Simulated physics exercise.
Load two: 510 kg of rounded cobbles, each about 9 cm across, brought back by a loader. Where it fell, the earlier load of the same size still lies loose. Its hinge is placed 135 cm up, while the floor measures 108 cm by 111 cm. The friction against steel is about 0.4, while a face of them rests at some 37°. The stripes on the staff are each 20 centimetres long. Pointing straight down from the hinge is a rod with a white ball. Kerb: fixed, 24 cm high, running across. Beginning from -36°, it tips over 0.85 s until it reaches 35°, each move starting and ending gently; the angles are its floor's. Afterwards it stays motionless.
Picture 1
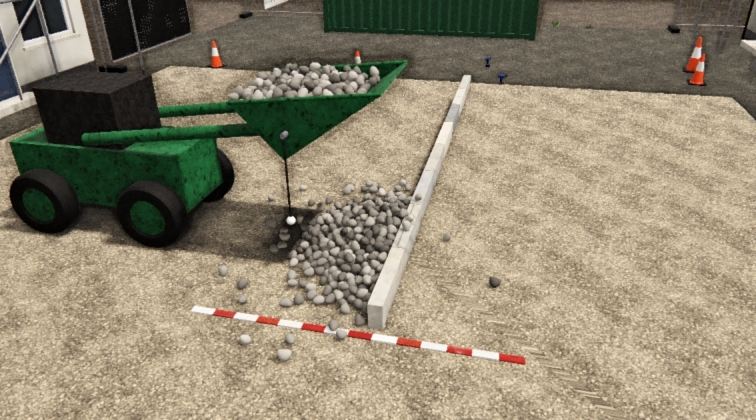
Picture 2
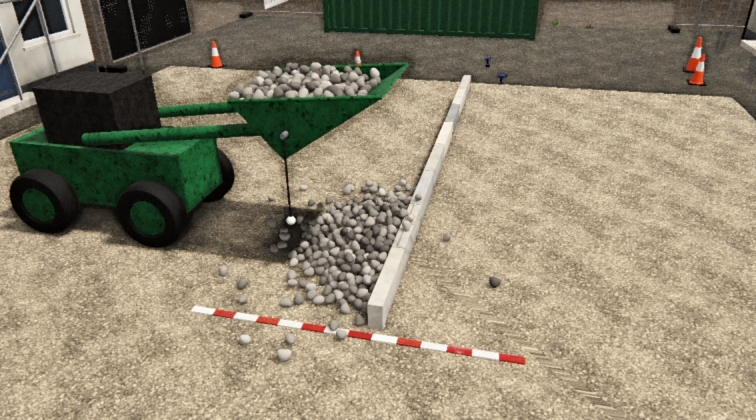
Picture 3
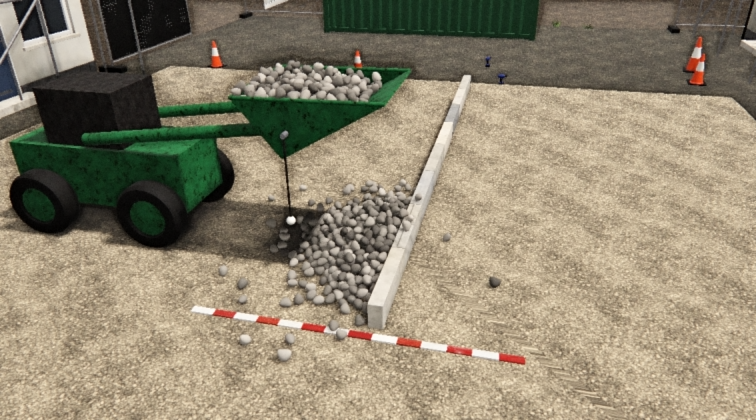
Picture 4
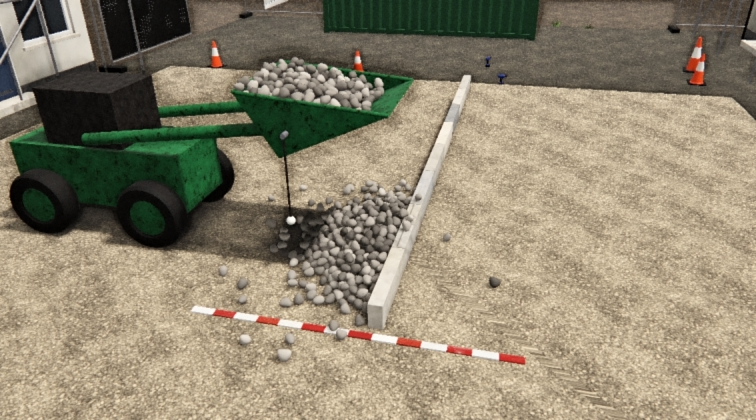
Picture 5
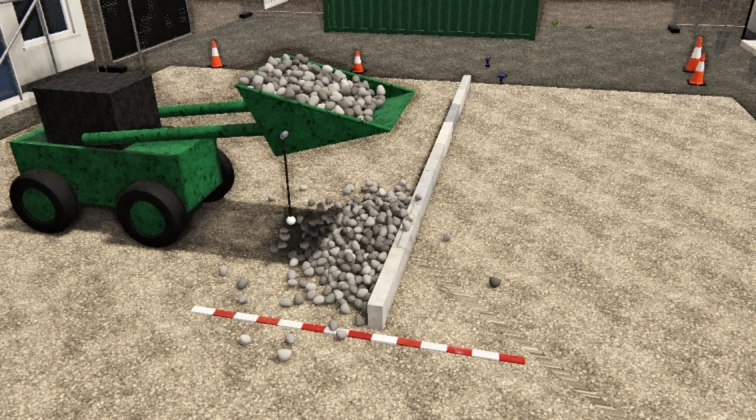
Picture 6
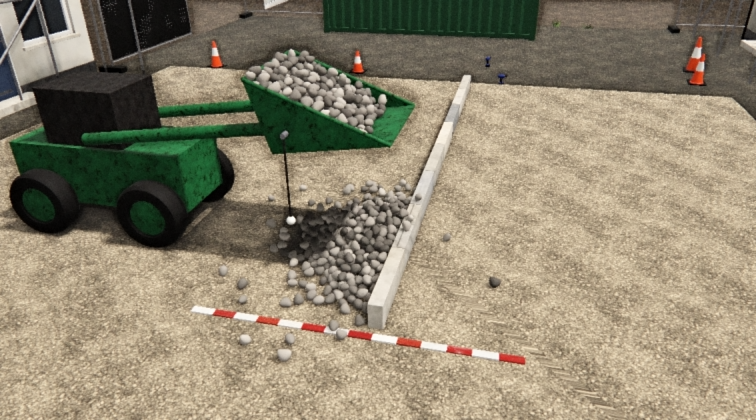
The video shows a green wheeled loader holding a bucket of grey stones above a loose heap beside a pale kerb; the bucket gradually tilts forward, its lip lowering to the right, while the heap below stays still.
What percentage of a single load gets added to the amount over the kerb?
82 %.
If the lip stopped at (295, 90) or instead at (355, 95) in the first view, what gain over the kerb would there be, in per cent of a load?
0 %, then 50 %.
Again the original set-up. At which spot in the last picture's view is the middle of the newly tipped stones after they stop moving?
In the last view, somewhere near (451, 248).
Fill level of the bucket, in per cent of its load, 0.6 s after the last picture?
About 85 percent.
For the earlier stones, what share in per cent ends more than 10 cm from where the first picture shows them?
Close to 0 in a hundred of them.
Then, 0.3 s after the last picture the floor is at 24°; in per cent of one load, 100 in the bucket, 98 on this side of the kerb; the foremost stones are at (421, 230).
Then, 0.6 s after the last picture the floor is at 35°; in per cent of one load, 84 in the bucket, 114 on this side of the kerb; the foremost stones are at (423, 224).
Then, 0.9 s after the last picture the floor is at 35°; in per cent of one load, 33 in the bucket, 132 on this side of the kerb, 33 over the kerb; the foremost stones are at (473, 262).
Then, 3.7 s after the last picture the floor is at 35°; in per cent of one load, 0 in the bucket, 116 on this side of the kerb, 83 over the kerb; the foremost stones are at (617, 249). Net gain over the kerb, 82.
